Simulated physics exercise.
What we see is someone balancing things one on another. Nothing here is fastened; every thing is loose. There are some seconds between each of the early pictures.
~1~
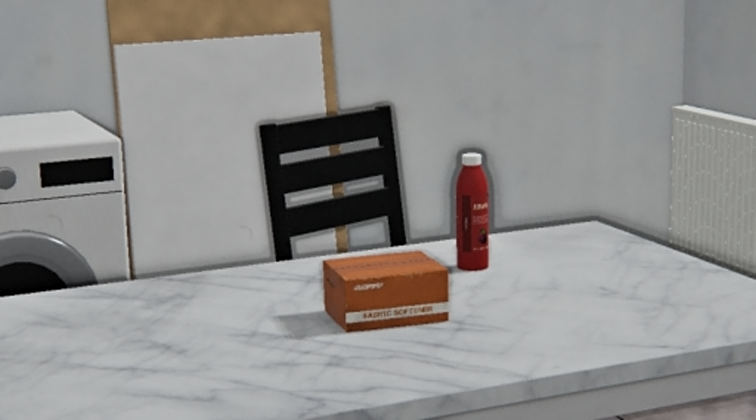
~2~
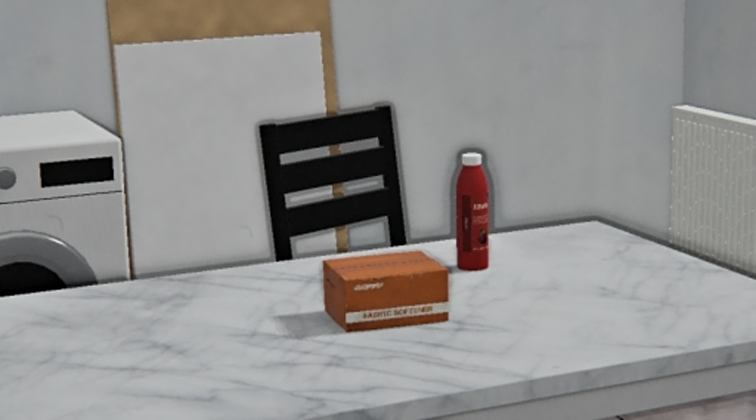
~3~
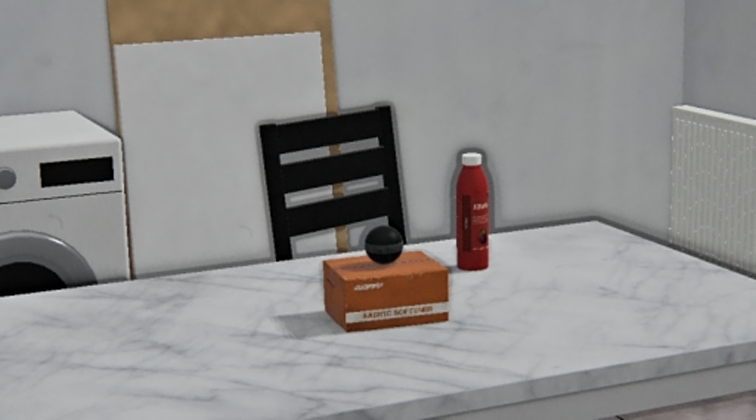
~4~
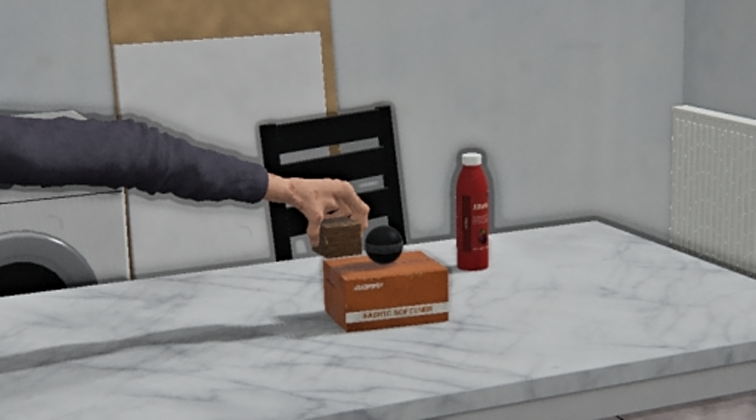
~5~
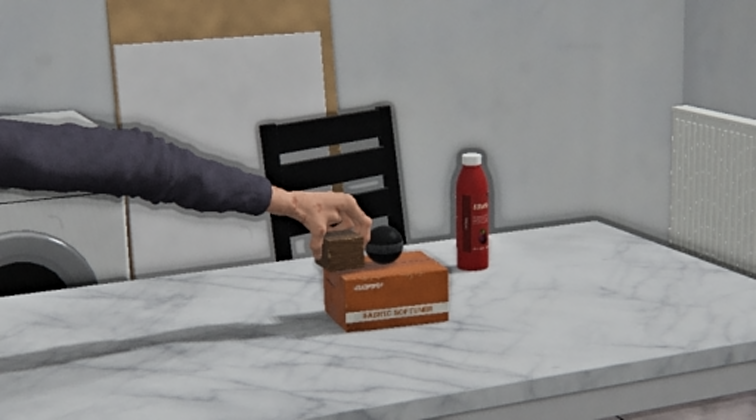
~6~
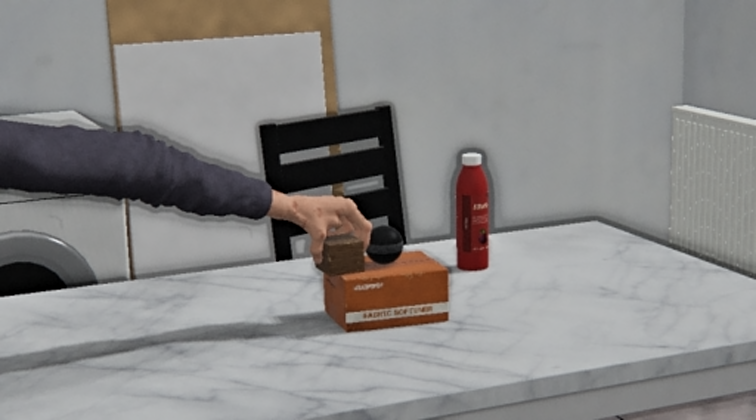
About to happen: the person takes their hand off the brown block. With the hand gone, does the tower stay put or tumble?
The pile survives.
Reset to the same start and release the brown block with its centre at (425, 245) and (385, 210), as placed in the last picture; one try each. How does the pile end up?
Result 1: Pile stable; result 2: Pile falls.
Then, 0.50 s after the last picture, nothing has stirred.
Then, 1.30 s after the last picture, brown block resting near (339, 255).
At rest, all 4 in place. Seen from the same camera at the end, brown block near (339, 255). The pile keeps its balance.
